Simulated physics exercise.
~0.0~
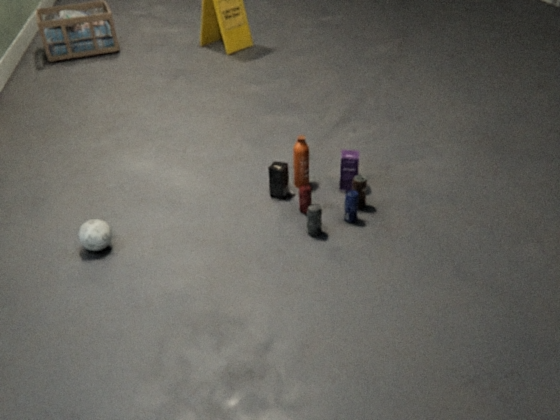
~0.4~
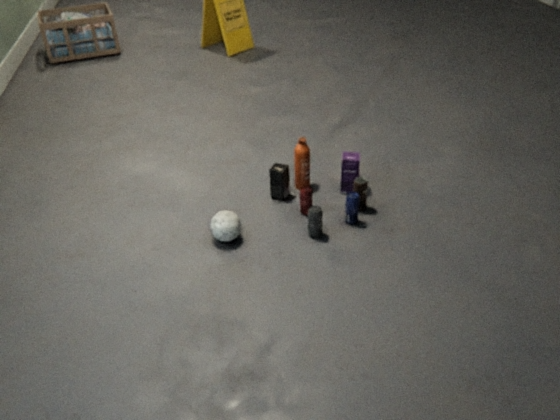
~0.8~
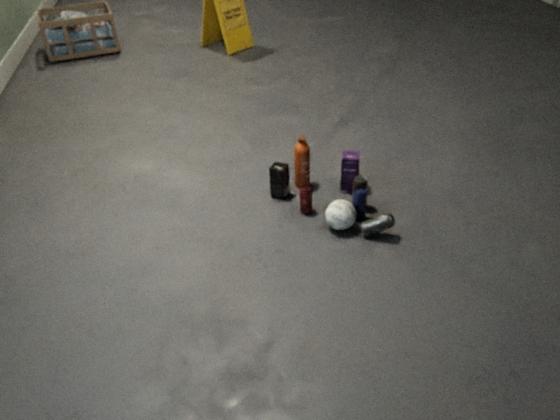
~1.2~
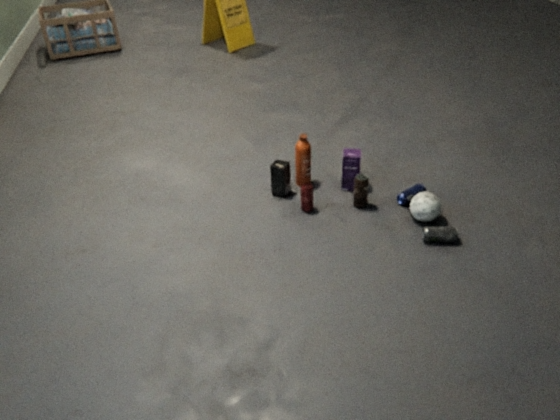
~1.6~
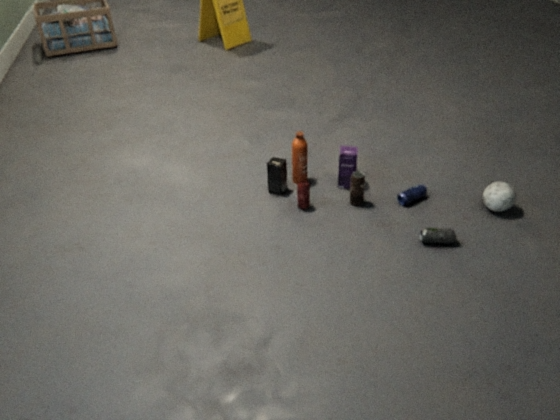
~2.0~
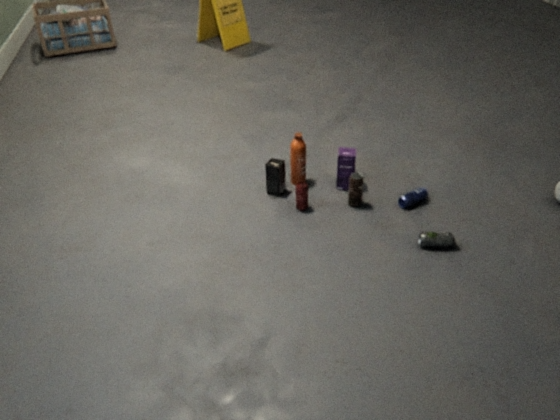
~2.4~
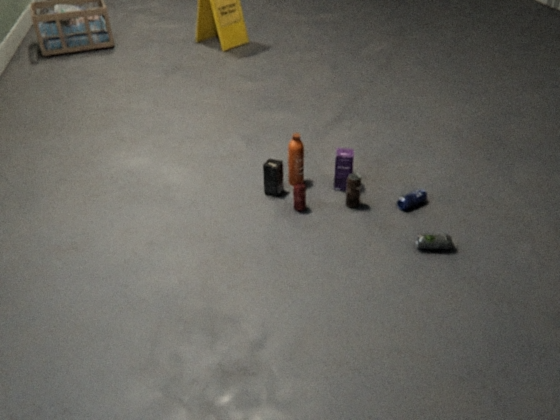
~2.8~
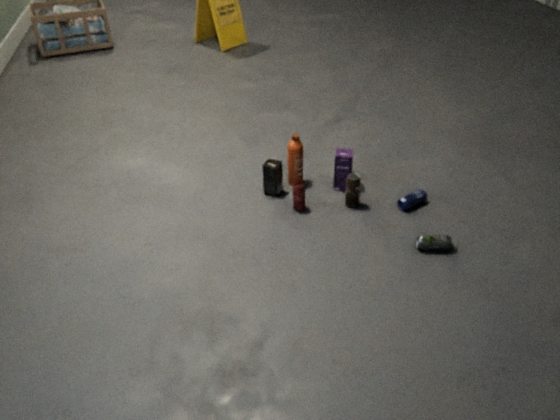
The clip opens on a grey floor with a white ball at the left and a cluster of seven upright cans, cartons and bottles near the middle, a yellow floor sign standing behind. The ball rolls to the right toward the cluster. It runs into the near side of the group, knocking the grey can over, and then the blue can goes down too. The ball keeps rolling right and passes out of view. The grey and blue cans are left lying on their sides, while the orange bottle, both cartons, the red can and the brown can remain standing.
